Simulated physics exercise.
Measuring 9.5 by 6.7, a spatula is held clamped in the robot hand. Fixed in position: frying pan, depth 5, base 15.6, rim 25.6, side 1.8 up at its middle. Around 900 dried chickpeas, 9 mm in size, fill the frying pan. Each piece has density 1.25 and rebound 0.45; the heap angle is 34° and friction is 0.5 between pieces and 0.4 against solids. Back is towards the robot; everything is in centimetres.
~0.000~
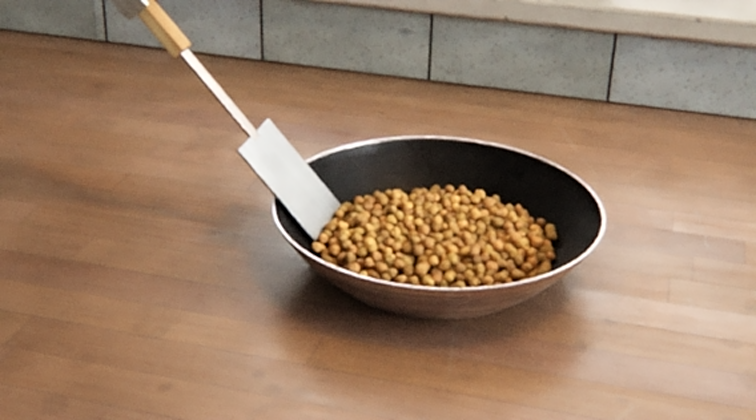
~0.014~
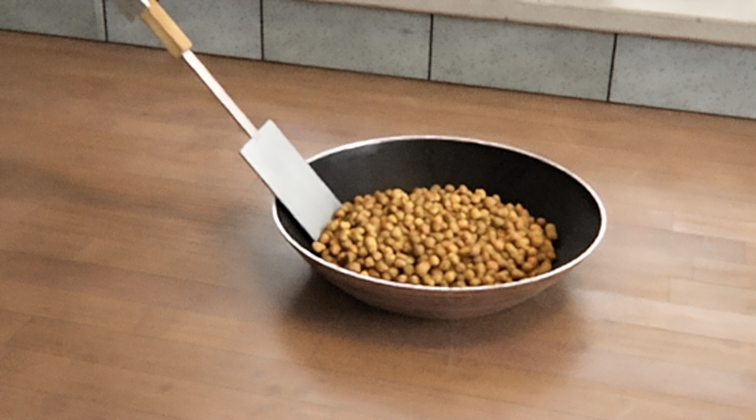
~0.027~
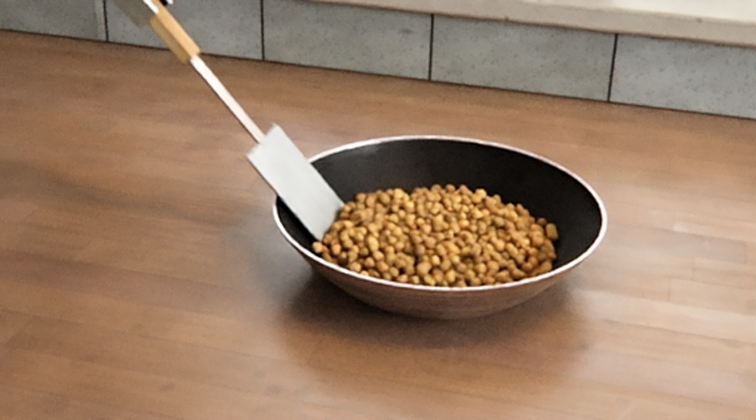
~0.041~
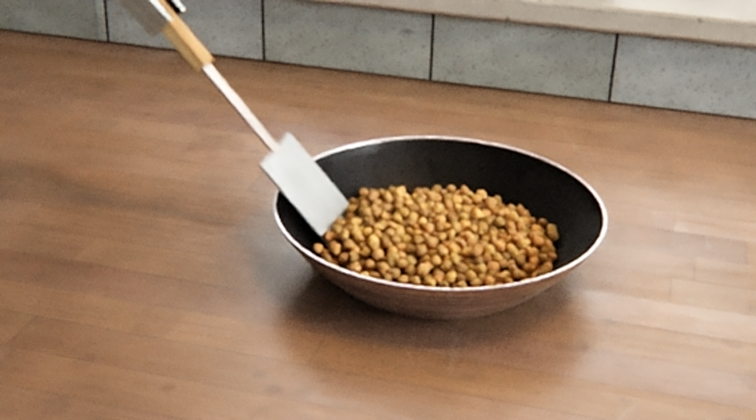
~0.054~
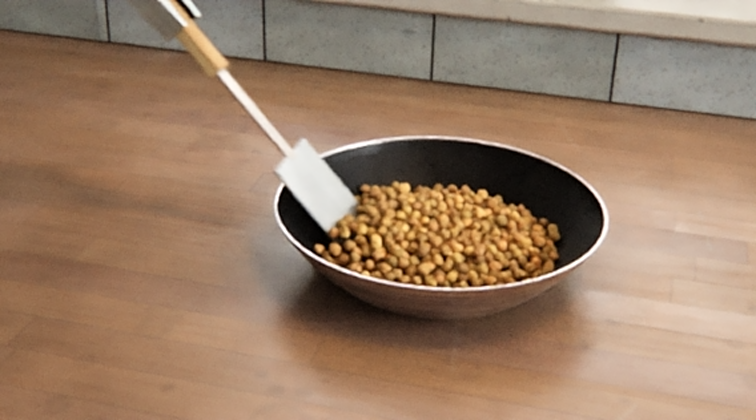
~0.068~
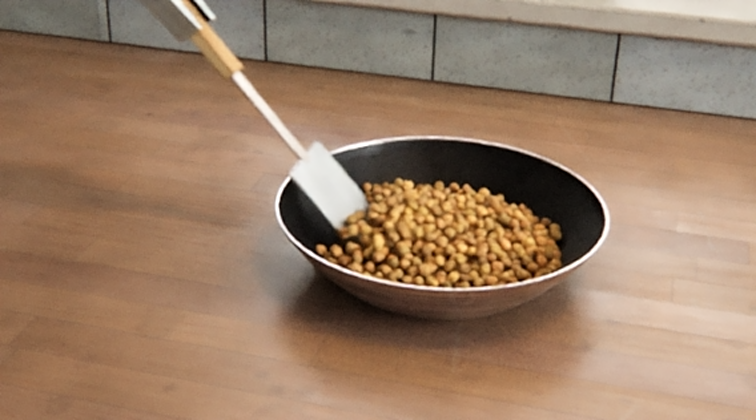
A spatula slides rightward into the chickpeas at the left side of a frying pan.
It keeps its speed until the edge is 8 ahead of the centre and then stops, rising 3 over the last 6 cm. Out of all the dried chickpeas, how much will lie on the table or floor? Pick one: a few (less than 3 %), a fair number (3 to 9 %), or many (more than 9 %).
Many, more than 9 %.
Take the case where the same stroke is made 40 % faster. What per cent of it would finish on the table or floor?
Around 20 per cent would finish on the table or floor.
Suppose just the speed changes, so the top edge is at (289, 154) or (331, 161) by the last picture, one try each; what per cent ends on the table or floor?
5 % and 25 %.
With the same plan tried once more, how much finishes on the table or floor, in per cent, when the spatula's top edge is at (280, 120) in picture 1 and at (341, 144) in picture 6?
Roughly 20 %.
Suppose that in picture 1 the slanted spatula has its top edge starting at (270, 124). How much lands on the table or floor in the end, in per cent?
Around 15 percent ends up on the table or floor.
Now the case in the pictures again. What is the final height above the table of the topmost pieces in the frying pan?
Roughly 5.0 centimetres.
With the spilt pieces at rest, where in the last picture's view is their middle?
Pixel estimate: About (751, 298).
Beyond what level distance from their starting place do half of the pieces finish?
About 2 cm.
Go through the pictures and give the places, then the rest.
Spatula top edge at (253, 134), sloping 48°; upper third of the load around (437, 237), from x 315 to 550, top at y 190; 900 in the frying pan, in the first frame.
Spatula top edge at (255, 135), sloping 48°; upper third of the load around (437, 237), from x 315 to 550, top at y 190, in the second frame.
Spatula top edge at (262, 141), sloping 48°; upper third of the load around (436, 237), from x 315 to 550, top at y 190, in the third frame.
Spatula top edge at (275, 149), sloping 48°; upper third of the load around (432, 235), from x 320 to 555, top at y 190, in the fourth frame.
Spatula top edge at (289, 154), sloping 48°; upper third of the load around (432, 233), from x 320 to 555, top at y 185, in the fifth frame.
Spatula top edge at (304, 157), sloping 48°; upper third of the load around (431, 230), from x 320 to 555, top at y 185; 900 in the frying pan, in the sixth frame.
By 0.12 s, sloping 48°, highest piece 6 above the table; 900 in the frying pan.
By 0.18 s, sloping 48°, highest piece 6 above the table; 900 in the frying pan.
By 0.40 s, sloping 48°, highest piece 6 above the table; 764 in the frying pan, 131 on the table or floor, 5 on the blade or in flight.
By 1.45 s, sloping 48°, highest piece 5 above the table; 764 in the frying pan, 136 on the table or floor.
Final count, 764 in the frying pan, 136 on the table or floor. That is 15 % on the table or floor.
